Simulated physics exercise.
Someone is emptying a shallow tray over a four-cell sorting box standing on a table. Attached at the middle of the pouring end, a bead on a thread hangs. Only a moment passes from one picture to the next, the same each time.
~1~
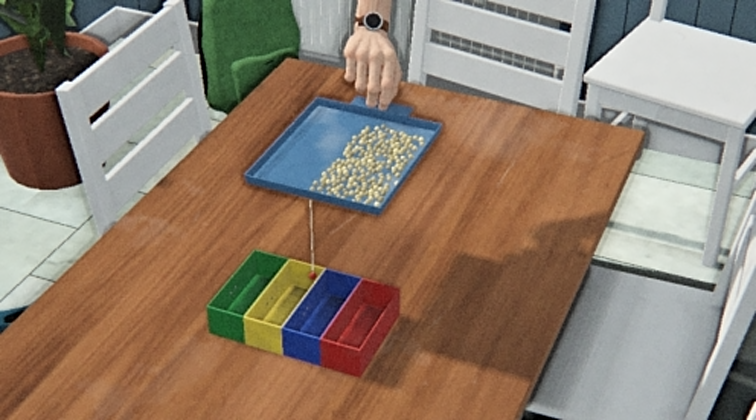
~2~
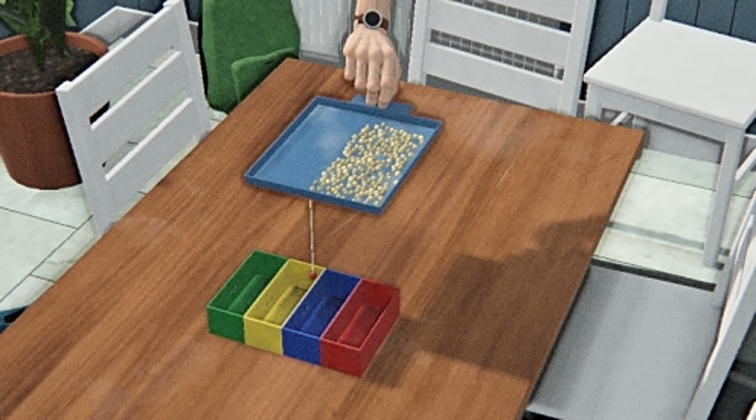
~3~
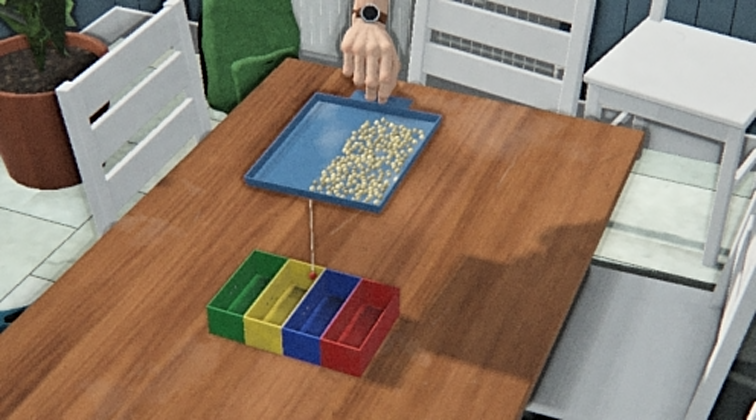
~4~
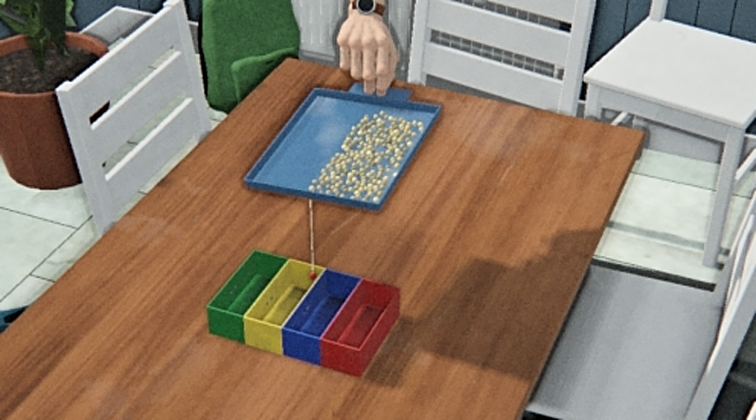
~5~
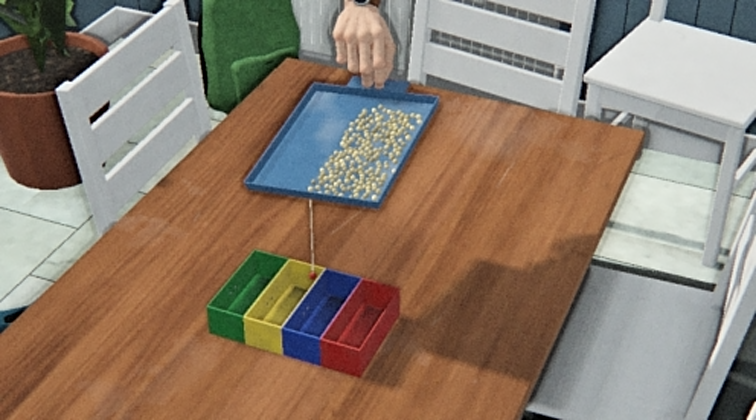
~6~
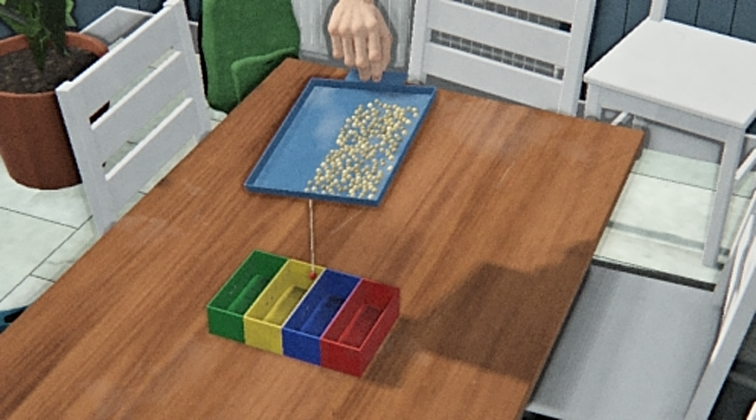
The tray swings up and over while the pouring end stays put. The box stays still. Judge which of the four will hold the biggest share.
I would say the green cell.
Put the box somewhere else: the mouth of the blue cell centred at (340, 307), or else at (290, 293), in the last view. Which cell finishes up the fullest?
Try 1 - the green one; try 2 - yellow.
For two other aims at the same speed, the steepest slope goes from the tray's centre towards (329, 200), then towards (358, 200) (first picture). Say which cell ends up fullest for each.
The first time it's the red cell, the second time it's the cell in red.
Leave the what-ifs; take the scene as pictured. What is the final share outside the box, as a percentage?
20 %.
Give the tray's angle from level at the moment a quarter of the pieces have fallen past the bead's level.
Angle: Approx. 95 degrees.
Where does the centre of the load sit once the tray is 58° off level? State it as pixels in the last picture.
I'd put the middle of the pieces at roughly (279, 187).
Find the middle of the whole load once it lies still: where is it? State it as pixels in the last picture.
Centre at rest, last view: Approx. (251, 300).
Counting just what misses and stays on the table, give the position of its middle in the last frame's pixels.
Check roughly (185, 292) and you'll find the middle.
Soon, tray tipped steeply; most on the tray; a stray few in the green cell; a small part falling or outside the box.
A while on, tray tipped right over; about half on the tray; a small part in the green cell; a stray few in the yellow cell; about a third falling or outside the box.
Towards the end, tray tipped past a quarter turn; most in the green cell; a small part in the yellow cell; a stray few in the blue cell; about a quarter falling or outside the box.
Finally, tray tipped past a quarter turn; most in the green cell; a small part in the yellow cell; a stray few in the blue cell; none in the red cell; about a quarter outside the box.
